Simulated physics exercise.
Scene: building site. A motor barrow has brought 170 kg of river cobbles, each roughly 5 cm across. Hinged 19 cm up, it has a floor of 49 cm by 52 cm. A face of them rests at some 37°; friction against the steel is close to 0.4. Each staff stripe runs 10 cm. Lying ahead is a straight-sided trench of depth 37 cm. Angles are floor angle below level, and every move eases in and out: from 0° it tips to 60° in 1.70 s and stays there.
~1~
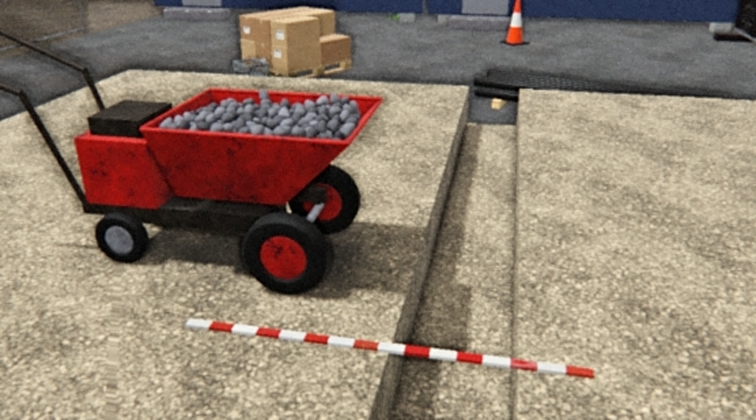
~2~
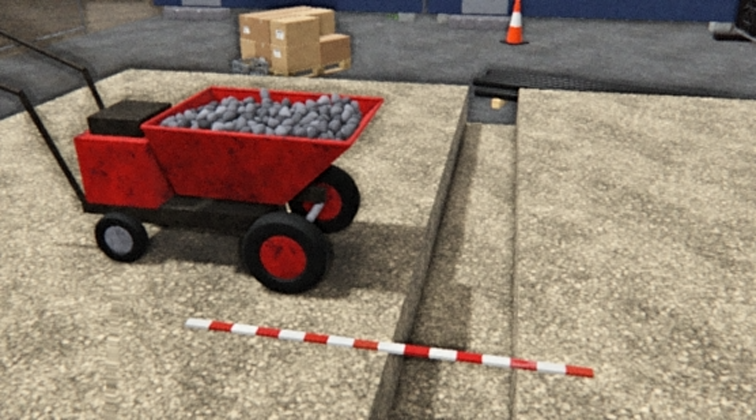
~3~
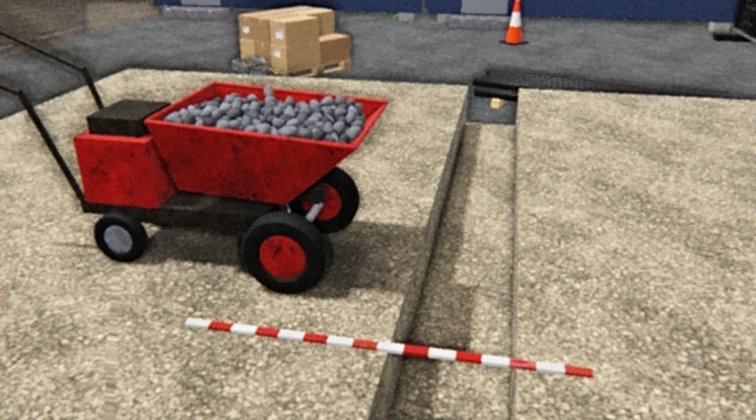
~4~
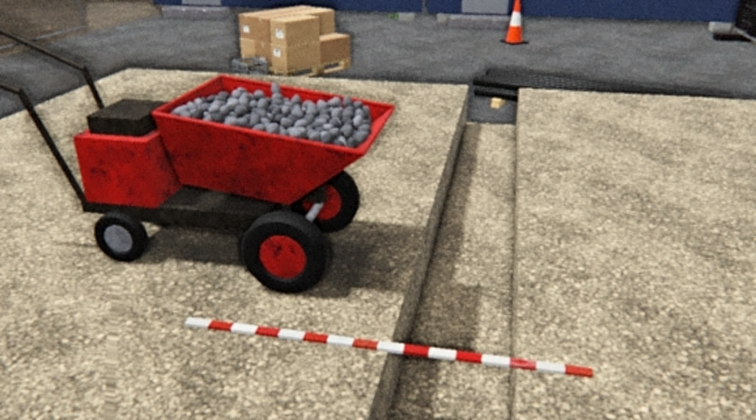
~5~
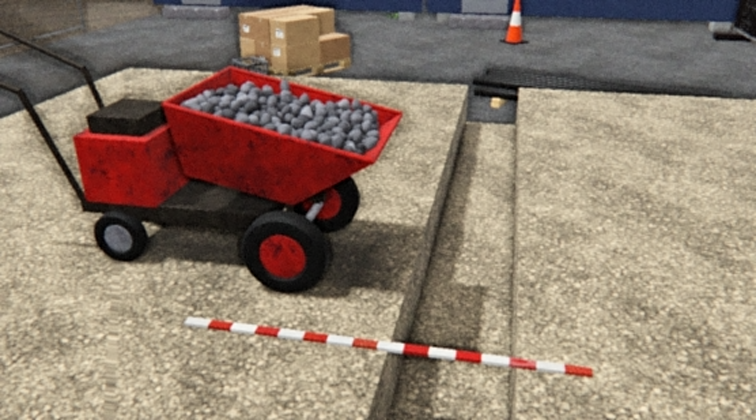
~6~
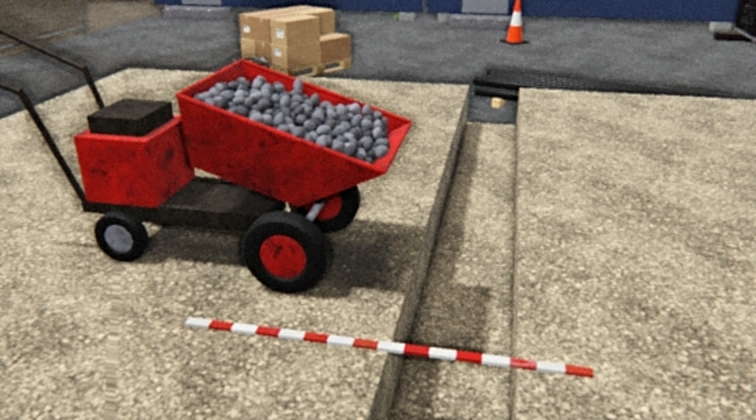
The clip opens on a red motor barrow heaped with grey cobbles, standing left of a straight trench, with a red-and-white striped staff on the ground in front. Its skip beges to tilt slowly, the rear rising off the chassis. The slope then steepens as the lip dips rightward, the stones still inside.
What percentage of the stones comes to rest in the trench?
About 100 per cent.
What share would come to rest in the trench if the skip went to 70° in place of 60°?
Roughly 100 per cent would end in the trench.
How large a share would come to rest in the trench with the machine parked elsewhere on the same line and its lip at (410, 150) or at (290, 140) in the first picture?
Near 70 and near 90 percent.
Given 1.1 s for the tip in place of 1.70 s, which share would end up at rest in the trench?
Around 100 per cent would end in the trench.
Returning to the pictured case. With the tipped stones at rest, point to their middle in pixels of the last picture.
Their middle ends up near (468, 326).
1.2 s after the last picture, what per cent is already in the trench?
Some 30 per cent.
Then, 0.7 s after the last picture the floor is at 50°, 100 % in the skip; the foremost stones are at (430, 218).
Then, 1.2 s after the last picture the floor is at 60°, 71 % in the skip, 29 % in the trench; the foremost stones are at (514, 325).
Then, 1.6 s after the last picture the floor is at 60°, 43 % in the skip, 56 % in the trench; the foremost stones are at (532, 334).
Then, 3.5 s after the last picture the floor is at 60°, 0 % in the skip, 100 % in the trench; the foremost stones are at (545, 334).
